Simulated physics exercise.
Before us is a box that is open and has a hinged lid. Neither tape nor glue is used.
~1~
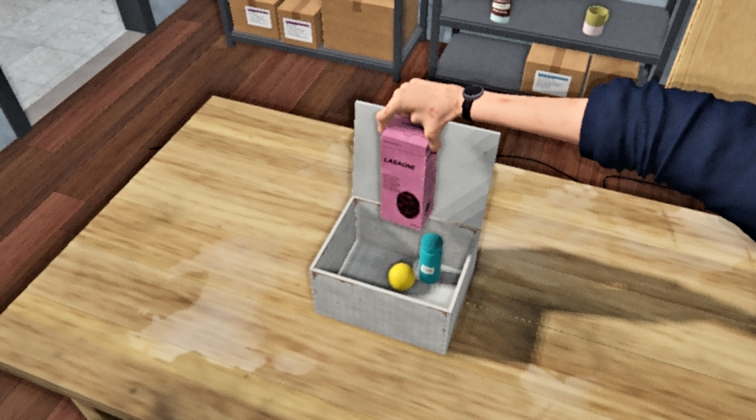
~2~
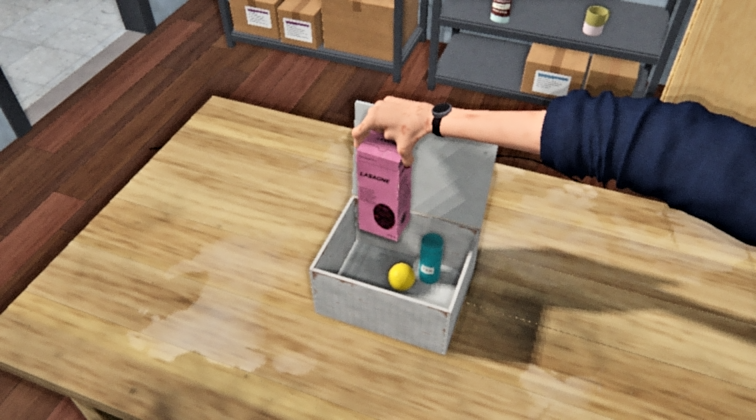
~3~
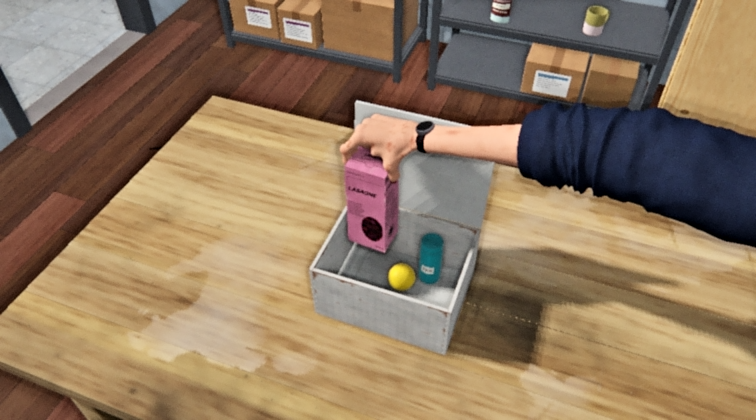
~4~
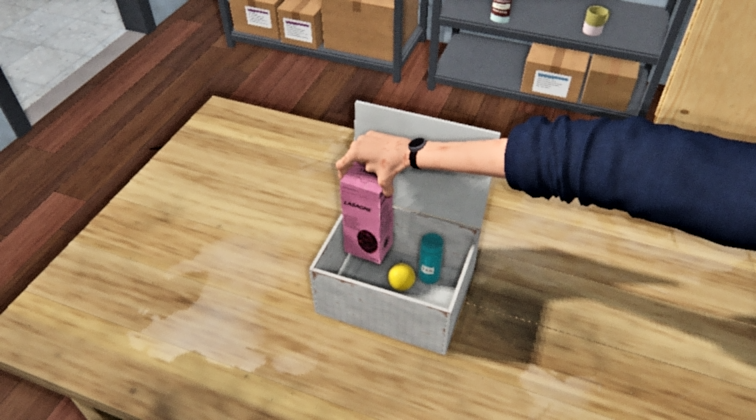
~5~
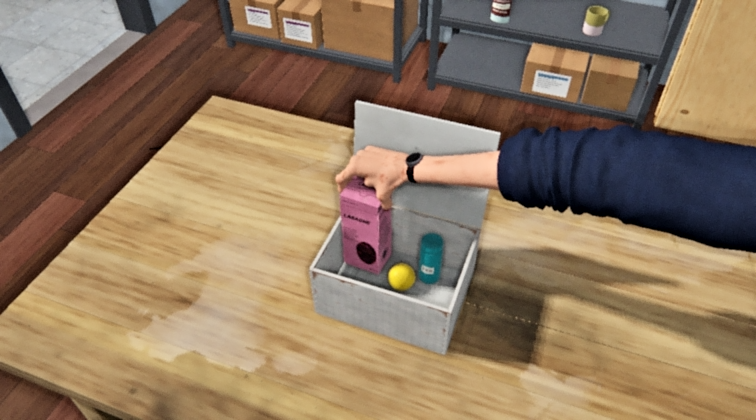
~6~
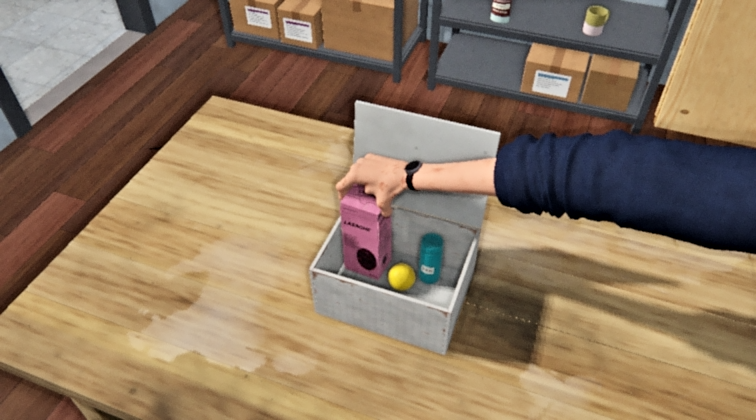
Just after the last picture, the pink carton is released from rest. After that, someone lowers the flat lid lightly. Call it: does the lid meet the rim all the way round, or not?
It does not meet the rim all the way round.
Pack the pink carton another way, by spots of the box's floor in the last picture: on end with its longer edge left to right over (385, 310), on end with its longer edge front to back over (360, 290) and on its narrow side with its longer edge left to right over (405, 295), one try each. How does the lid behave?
So, first it won't go down, then it won't go down, and finally it goes down fine.
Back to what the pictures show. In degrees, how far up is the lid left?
Lid angle from rim - close to 20°.
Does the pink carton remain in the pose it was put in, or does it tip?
The pink carton ends up leaning.
Then, 1.40 s later than the last frame, lid 76° above the rim.
Then, 1.90 s later than the last frame, lid 39° above the rim; pink carton tilted by 18° near (359, 244).
Then, 2.30 s later than the last frame, lid 21° above the rim; pink carton tilted by 39° near (352, 259).
When it is over, lid 19° above the rim; lying over in the box, pink carton; the other 2 as before. End places, in pixels of the last picture, pink carton near (354, 257).
